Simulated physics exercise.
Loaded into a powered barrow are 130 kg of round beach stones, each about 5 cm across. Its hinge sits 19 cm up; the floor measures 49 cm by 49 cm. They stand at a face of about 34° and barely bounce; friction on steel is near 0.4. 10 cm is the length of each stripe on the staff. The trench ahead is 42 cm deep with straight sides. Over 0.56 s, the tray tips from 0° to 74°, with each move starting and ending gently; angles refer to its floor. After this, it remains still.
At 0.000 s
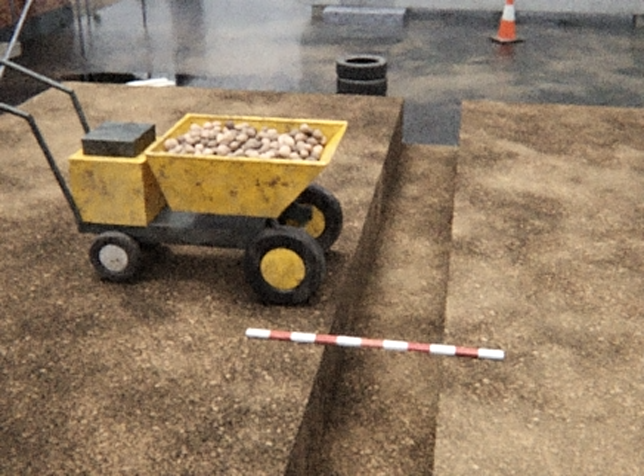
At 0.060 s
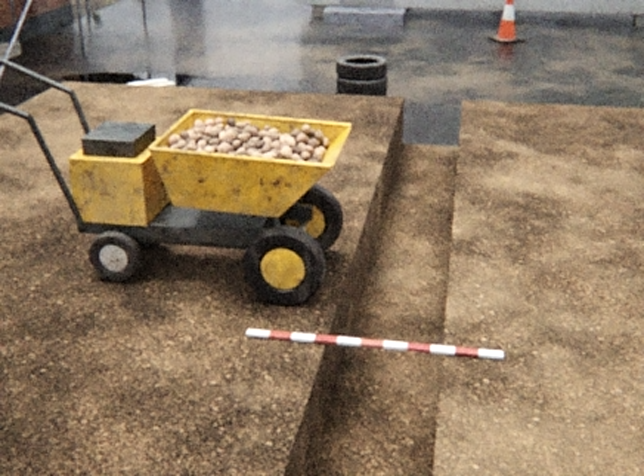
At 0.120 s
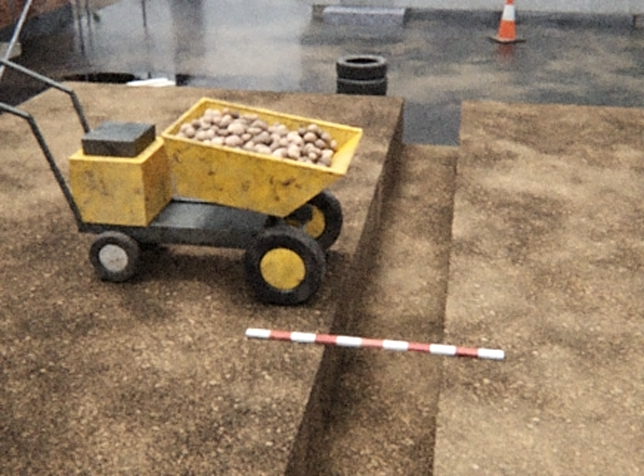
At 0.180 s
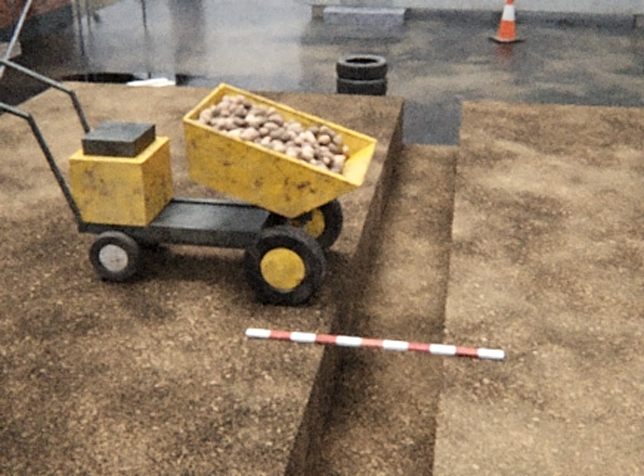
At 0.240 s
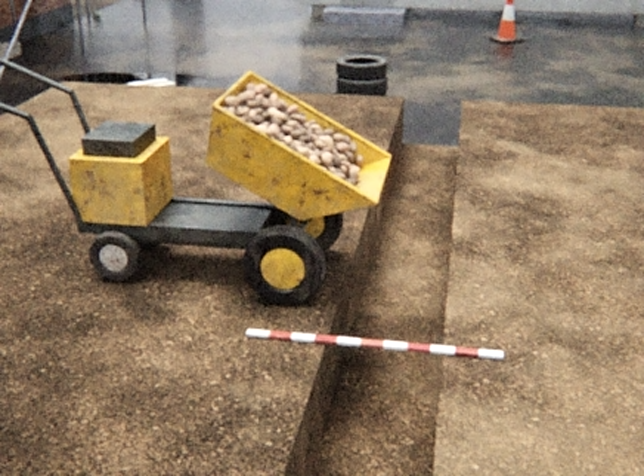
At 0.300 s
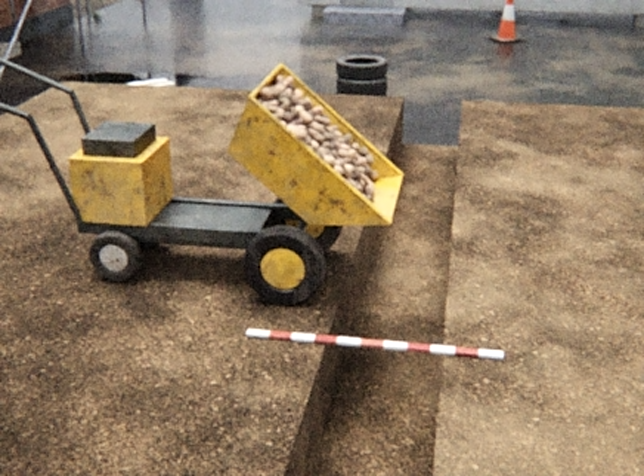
A small yellow powered barrow with black handles, seen from its side and slightly above, stands on brown gritty ground at left, beside a straight-sided trench. Rounded pinkish-brown stones fill its tray, a red-and-white striped pole lies across the trench edge, and black tyres and an orange cone stand behind on wet dark paving. The tray tilts steeply forward to the right, its rear rising, while the wheels and camera stay still.
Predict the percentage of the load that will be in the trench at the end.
Predicted: Roughly 38 %.
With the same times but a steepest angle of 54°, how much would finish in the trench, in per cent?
Around 35 per cent would finish in the trench.
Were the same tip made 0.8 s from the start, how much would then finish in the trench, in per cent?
45 per cent.
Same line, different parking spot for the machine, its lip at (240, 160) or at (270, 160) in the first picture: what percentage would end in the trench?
I'd expect close to 100 per cent at the first and 90 per cent at the second.
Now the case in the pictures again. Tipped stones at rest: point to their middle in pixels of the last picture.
About (486, 286).
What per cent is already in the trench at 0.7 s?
Close to 20 per cent at that time.
After 0.4 s the floor is at 62°; 100 % in the tray; the foremost stones are at (400, 222).
After 0.7 s the floor is at 74°; 55 % in the tray, 18 % in the trench, 27 % past the trench; the foremost stones are at (494, 285).
After 1.0 s the floor is at 74°; 3 % in the tray, 34 % in the trench, 62 % past the trench; the foremost stones are past the picture's edge.
After 3.0 s the floor is at 74°; 0 % in the tray, 38 % in the trench, 62 % past the trench; the foremost stones are past the picture's edge.
